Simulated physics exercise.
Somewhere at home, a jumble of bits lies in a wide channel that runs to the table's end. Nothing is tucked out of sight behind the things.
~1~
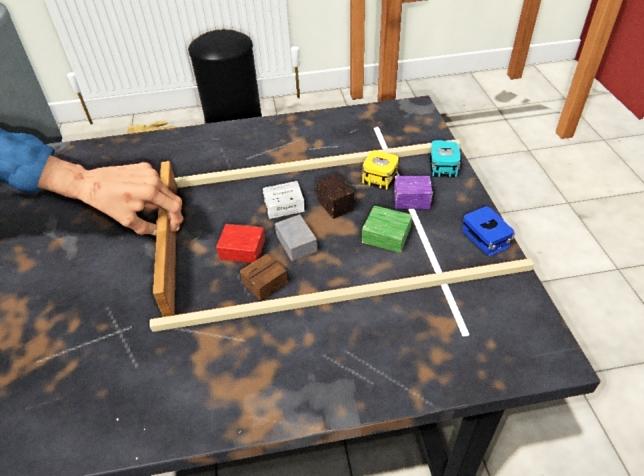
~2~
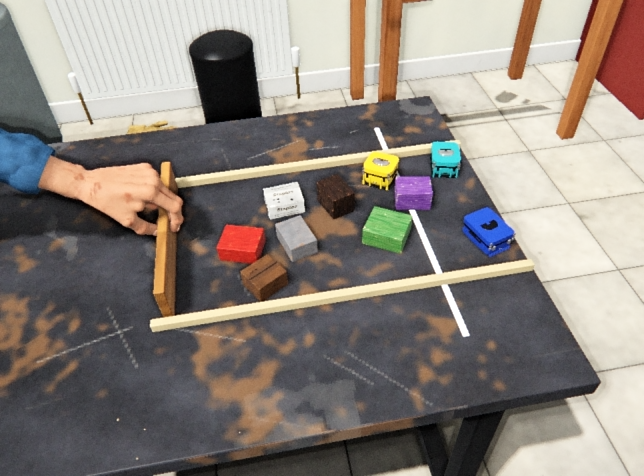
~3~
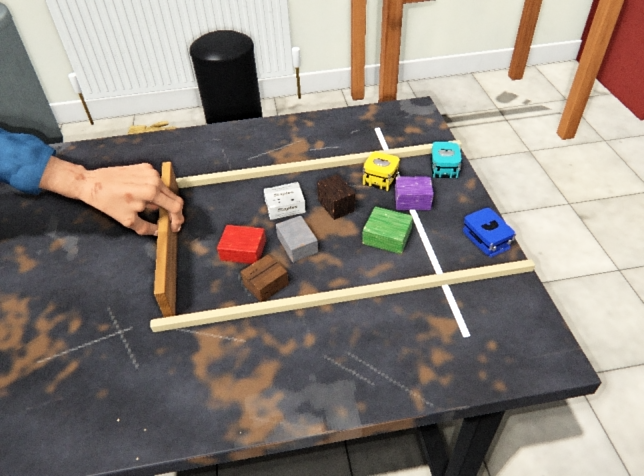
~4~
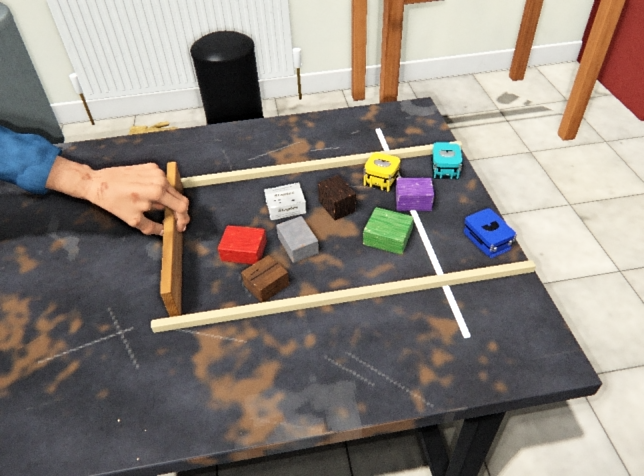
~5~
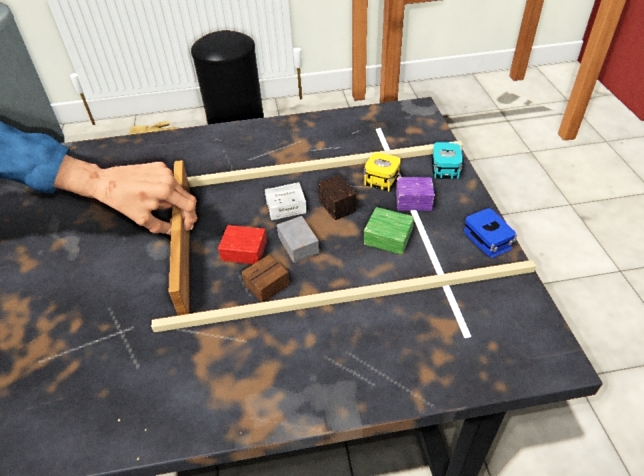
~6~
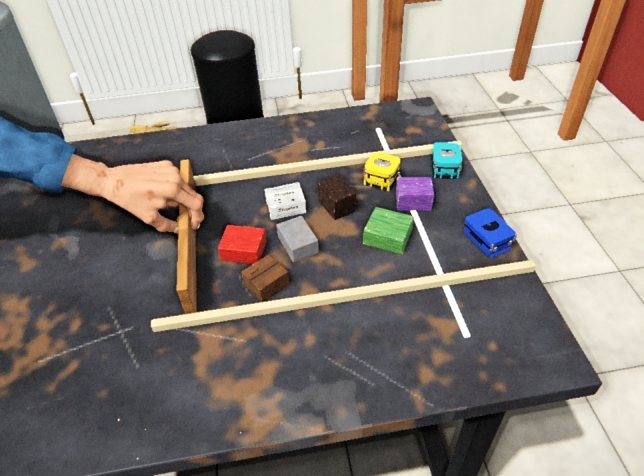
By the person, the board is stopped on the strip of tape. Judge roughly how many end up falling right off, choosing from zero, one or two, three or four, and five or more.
Looks like the tally of pieces that topple off is one or two there.
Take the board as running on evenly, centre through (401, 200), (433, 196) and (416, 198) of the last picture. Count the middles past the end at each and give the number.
That makes 1, 3, 2.
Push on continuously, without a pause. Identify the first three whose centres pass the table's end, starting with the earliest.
It runs the blue case, the green block, and lastly the purple block.
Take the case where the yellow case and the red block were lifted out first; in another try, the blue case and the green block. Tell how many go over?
Well, the first time you'd get 0, and the next time 0.
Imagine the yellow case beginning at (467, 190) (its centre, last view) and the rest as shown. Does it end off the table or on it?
From that start, the object then does not stay.
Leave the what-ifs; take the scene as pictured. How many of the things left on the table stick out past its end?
My count gives 2.
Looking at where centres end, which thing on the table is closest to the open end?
The answer: The green block.
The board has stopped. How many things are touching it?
The answer is 4.
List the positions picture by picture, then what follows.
The first picture shows blue case (487, 232); turquoise case (444, 159); purple block (413, 193); board (167, 233); tape (412, 211).
The second picture shows turquoise case (445, 160); green block (387, 230).
The third picture shows purple block (414, 193); brown box (265, 278).
The fourth picture shows blue case (488, 233); white box (285, 201).
The fifth picture shows turquoise case (446, 161); black block (337, 197).
The sixth picture shows blue case (488, 233); turquoise case (446, 161); purple block (414, 194); board (188, 231); tape (414, 213).
A little later, none off yet; blue case at rest near (488, 233); turquoise case at rest near (446, 161); purple block at rest near (414, 194).
Next, none off yet; blue case at rest near (488, 233); turquoise case at rest near (446, 161); purple block moving near (422, 193).
When it is over, the number that fall off is one or two; down, blue case.
